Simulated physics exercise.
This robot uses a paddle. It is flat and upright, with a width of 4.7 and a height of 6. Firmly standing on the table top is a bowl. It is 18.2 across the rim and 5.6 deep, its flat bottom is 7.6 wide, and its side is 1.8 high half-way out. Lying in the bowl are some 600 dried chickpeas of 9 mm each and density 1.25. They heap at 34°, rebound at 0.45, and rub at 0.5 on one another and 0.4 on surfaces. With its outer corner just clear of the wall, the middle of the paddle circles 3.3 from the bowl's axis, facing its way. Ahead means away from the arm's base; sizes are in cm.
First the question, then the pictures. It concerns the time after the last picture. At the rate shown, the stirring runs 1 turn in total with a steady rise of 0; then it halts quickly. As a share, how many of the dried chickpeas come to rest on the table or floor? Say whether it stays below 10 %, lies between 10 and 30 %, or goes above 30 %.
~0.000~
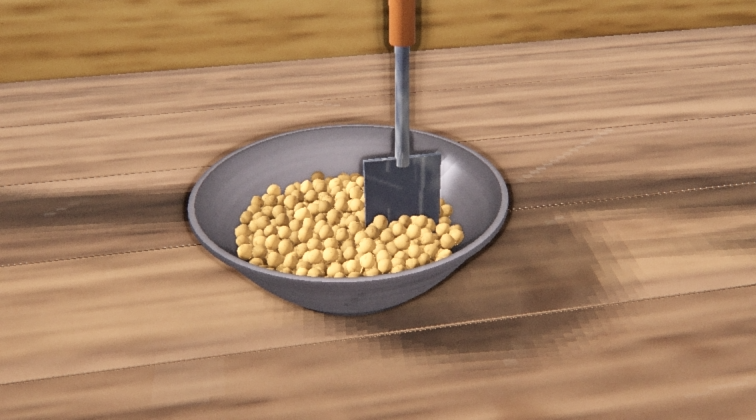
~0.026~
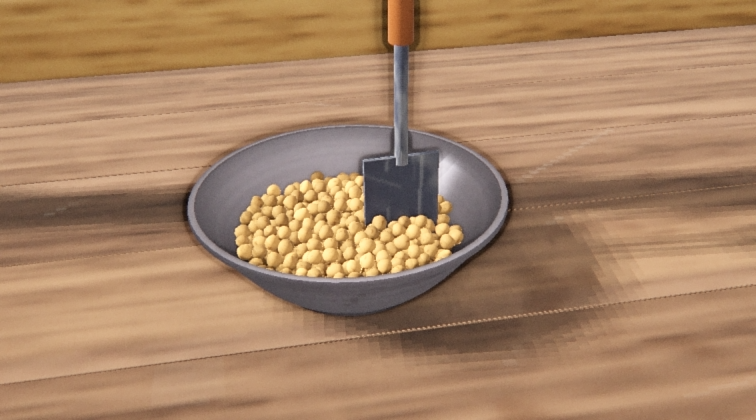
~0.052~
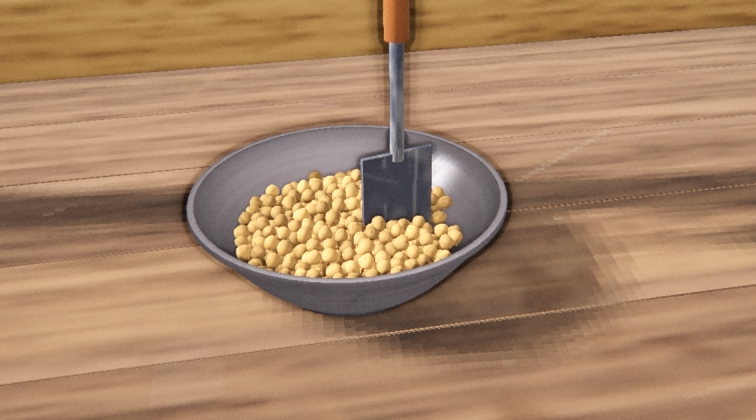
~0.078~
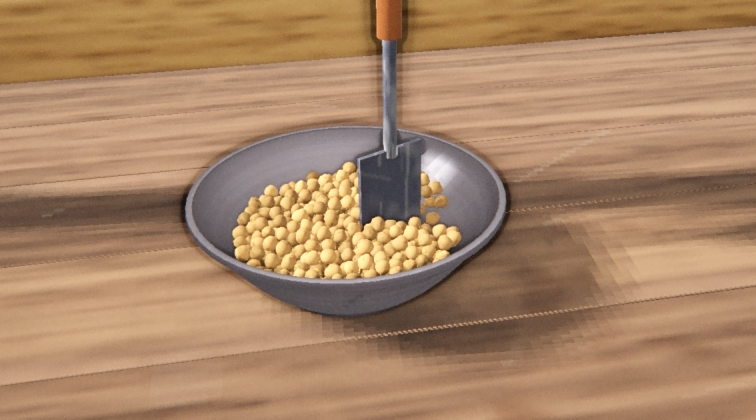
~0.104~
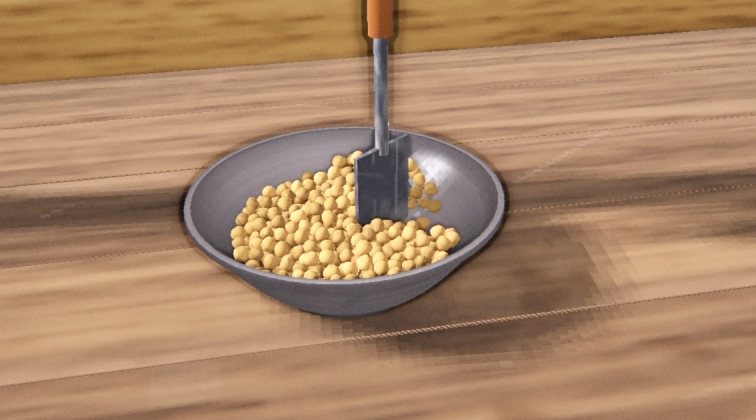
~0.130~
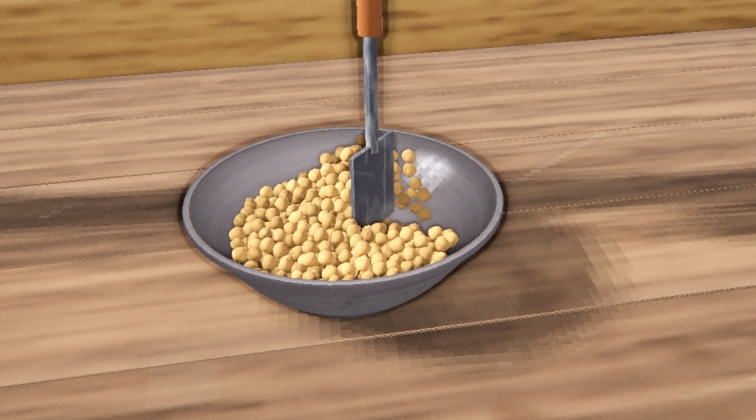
It stays below 10 %.
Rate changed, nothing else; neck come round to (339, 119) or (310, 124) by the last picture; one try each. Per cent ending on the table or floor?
It comes to roughly 15 per cent and then 35 per cent.
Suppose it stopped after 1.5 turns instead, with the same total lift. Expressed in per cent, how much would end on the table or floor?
I'd reckon near 5 per cent.
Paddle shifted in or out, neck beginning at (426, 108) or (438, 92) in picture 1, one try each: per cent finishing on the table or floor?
Near 5 per cent and near 0 per cent, in that order.
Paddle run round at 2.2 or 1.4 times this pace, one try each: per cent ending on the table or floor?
It would be about 30 and 10 percent respectively.
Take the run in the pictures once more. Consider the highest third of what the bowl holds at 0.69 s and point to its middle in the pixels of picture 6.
Near pixel (418, 233).
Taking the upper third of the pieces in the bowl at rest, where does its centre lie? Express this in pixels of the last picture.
(403, 192).
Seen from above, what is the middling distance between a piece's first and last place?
I'd estimate close to 6 cm.
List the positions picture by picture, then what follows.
In the first picture, paddle neck at (402, 134), 0° round; upper third of the load around (342, 226), from x 245 to 455, top at y 180; 598 in the bowl.
In the second picture, paddle neck at (401, 133), 4° round; upper third of the load around (342, 224), from x 245 to 455, top at y 180.
In the third picture, paddle neck at (397, 130), 14° round; upper third of the load around (343, 223), from x 240 to 455, top at y 175.
In the fourth picture, paddle neck at (390, 126), 25° round; upper third of the load around (346, 216), from x 240 to 455, top at y 165.
In the fifth picture, paddle neck at (382, 124), 36° round; upper third of the load around (343, 210), from x 240 to 450, top at y 155.
In the sixth picture, paddle neck at (372, 122), 48° round; upper third of the load around (338, 206), from x 235 to 450, top at y 140; 598 in the bowl.
After 0.41 s, 169° round, highest piece 7 above the table; 596 in the bowl, 2 on the table or floor.
After 0.69 s, 291° round, highest piece 7 above the table; 592 in the bowl, 5 on the table or floor, 1 in flight or on the tool.
After 1.03 s, 0° round, highest piece 6 above the table; 586 in the bowl, 12 on the table or floor.
After 1.73 s, 0° round, highest piece 6 above the table; 586 in the bowl, 12 on the table or floor.
At rest, 586 in the bowl, 12 on the table or floor. That is 2 % on the table or floor.
